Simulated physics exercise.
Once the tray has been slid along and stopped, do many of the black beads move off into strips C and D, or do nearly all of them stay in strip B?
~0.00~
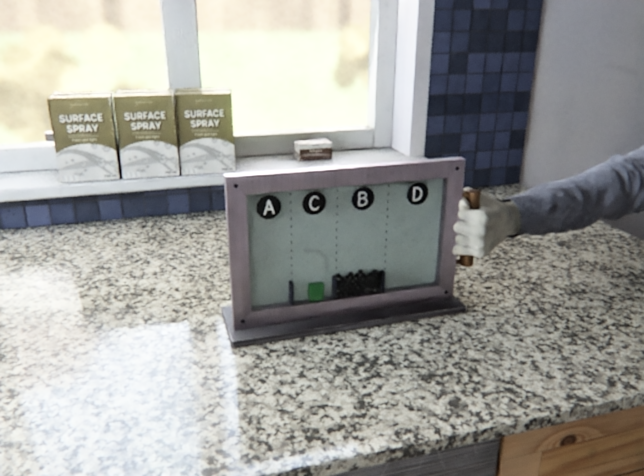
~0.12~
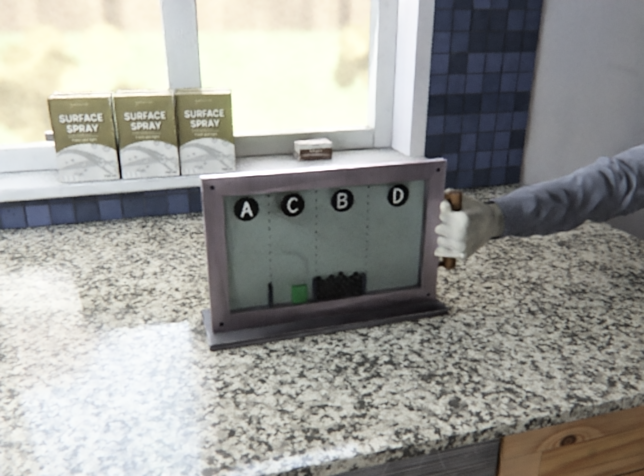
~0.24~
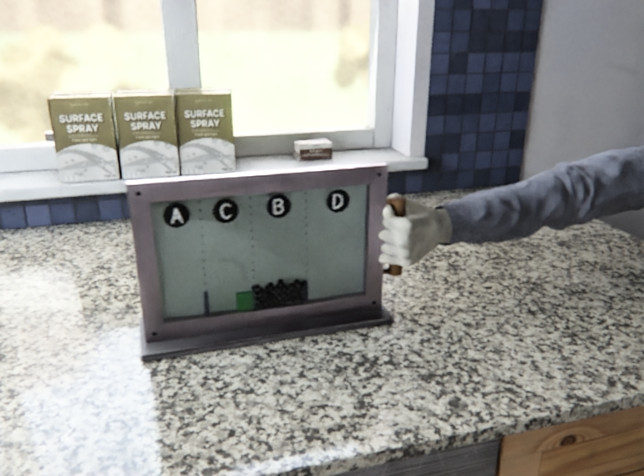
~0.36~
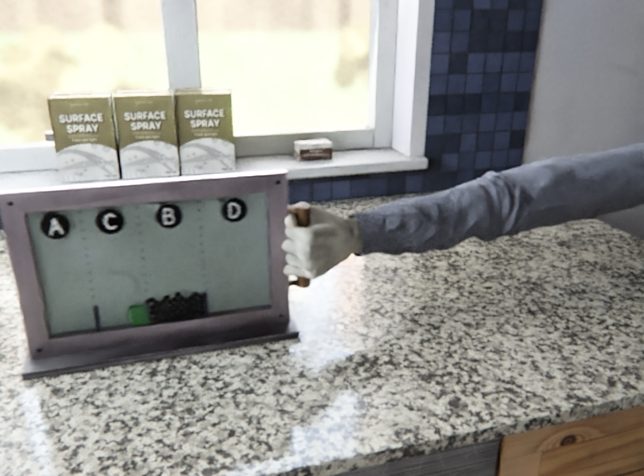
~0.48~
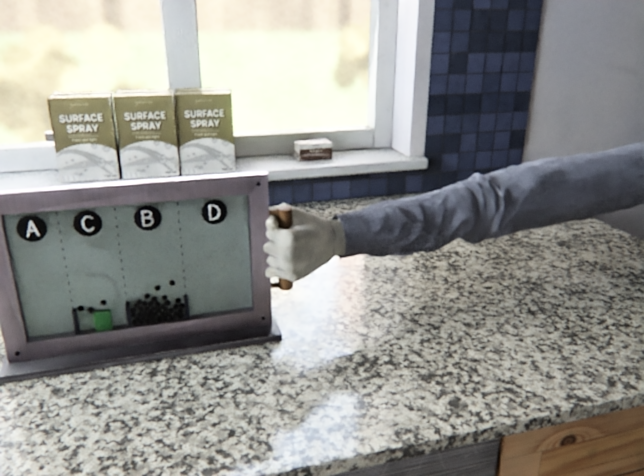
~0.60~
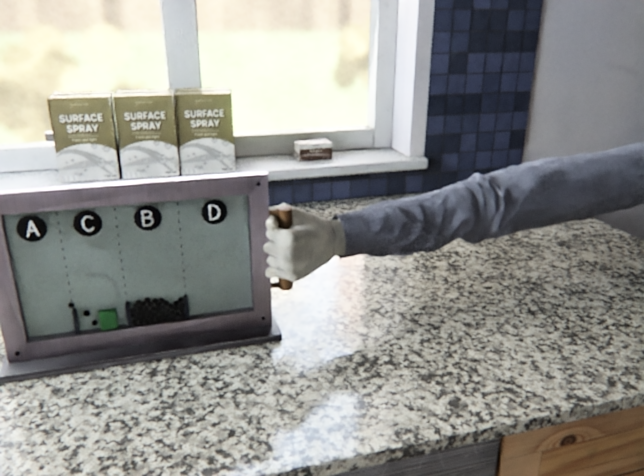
Nearly all of the beads stay in strip B. Only a few end up in strip C near the green block, and none are in strip D.
